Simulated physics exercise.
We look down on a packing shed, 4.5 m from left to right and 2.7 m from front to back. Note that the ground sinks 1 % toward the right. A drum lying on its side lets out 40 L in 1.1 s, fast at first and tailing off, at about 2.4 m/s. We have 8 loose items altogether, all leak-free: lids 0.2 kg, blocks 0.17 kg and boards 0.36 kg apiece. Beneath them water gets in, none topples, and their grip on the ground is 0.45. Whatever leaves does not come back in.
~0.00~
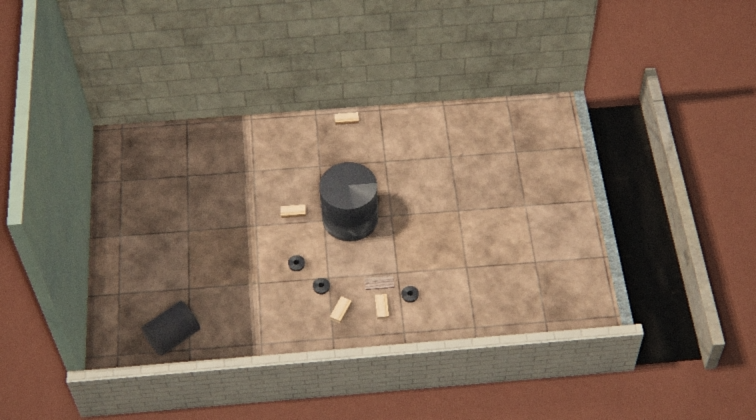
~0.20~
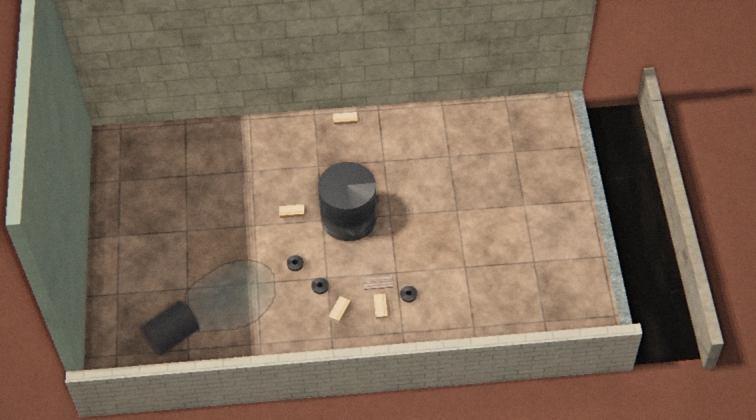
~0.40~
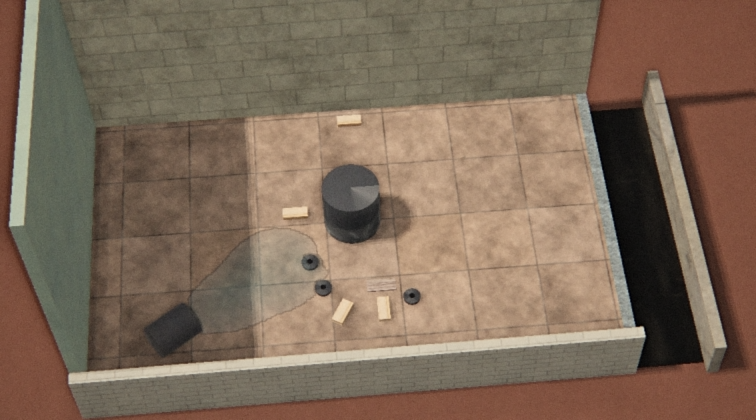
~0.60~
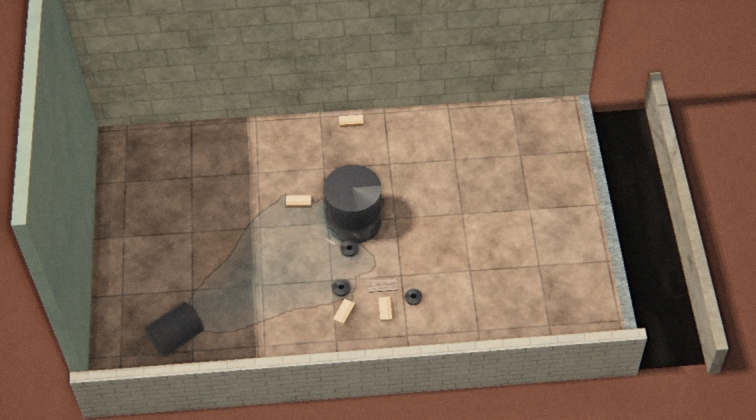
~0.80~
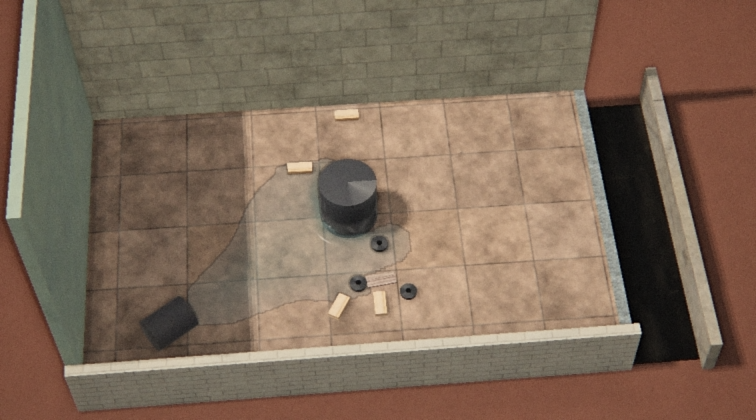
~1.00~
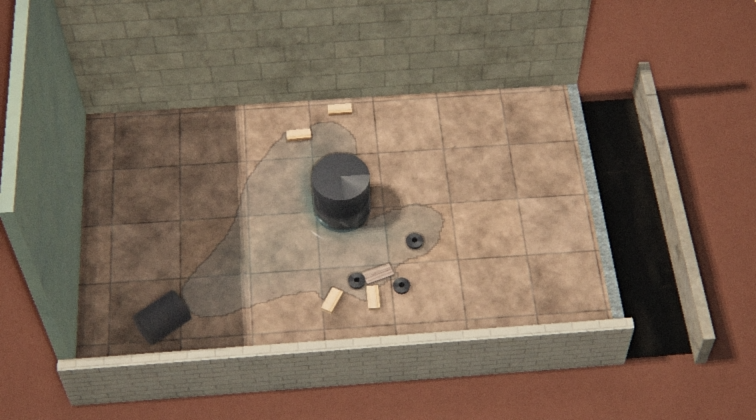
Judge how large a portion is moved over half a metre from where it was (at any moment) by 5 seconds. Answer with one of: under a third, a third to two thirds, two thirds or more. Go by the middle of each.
A third to two thirds.
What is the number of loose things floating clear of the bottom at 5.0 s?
Count: 0.
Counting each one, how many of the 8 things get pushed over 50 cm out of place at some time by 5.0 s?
Count: 3.
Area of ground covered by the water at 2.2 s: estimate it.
Somewhere about 3.5 m2, give or take.
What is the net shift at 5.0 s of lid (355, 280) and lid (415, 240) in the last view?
So you get 40 cm for the one named first, 250 cm for the other.
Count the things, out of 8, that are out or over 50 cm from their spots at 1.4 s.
Answer: 2.
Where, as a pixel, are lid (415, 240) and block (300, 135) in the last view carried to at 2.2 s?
Near (567, 258) and (299, 100).
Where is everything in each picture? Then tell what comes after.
A lid at (296, 263) rests on the ground; a block at (293, 210), on the bottom; water covers 0.0 m2; 0 of 8 have shifted, in the first frame.
A lid at (295, 262), on the bottom; a block at (292, 210) rests on the ground; water covers 0.4 m2; 0 of 8 have shifted, in the second frame.
A lid at (310, 262) rests on the ground, 10 cm from its start; a block at (295, 212), on the bottom; water covers 0.8 m2; 1 of 8 have shifted, in the third frame.
A lid at (349, 248) floats, 46 cm from its start; a block at (298, 200) rests on the ground, 13 cm from its start; 1.2 m2 under water; 3 of 8 have shifted, in the fourth frame.
A lid at (379, 243) floats, 75 cm from its start; a block at (300, 167) rests on the ground, 43 cm from its start; 1.5 m2 under water; 3 of 8 have shifted, in the fifth frame.
A lid at (415, 240) floats, 110 cm from its start; a block at (299, 134), on the bottom, 75 cm from its start; water covers 1.9 m2; 4 of 8 have shifted, in the sixth frame.
After 1.4 s 2 of 8 are over 50 cm from their spots; 1 afloat.
After 2.2 s 2 of 8 are over 50 cm from their spots; 2 afloat.
After 3.5 s 3 of 8 are over 50 cm from their spots; 1 afloat.
After 5.0 s 3 of 8 are over 50 cm from their spots, and 3 have been at some point; 0 afloat.
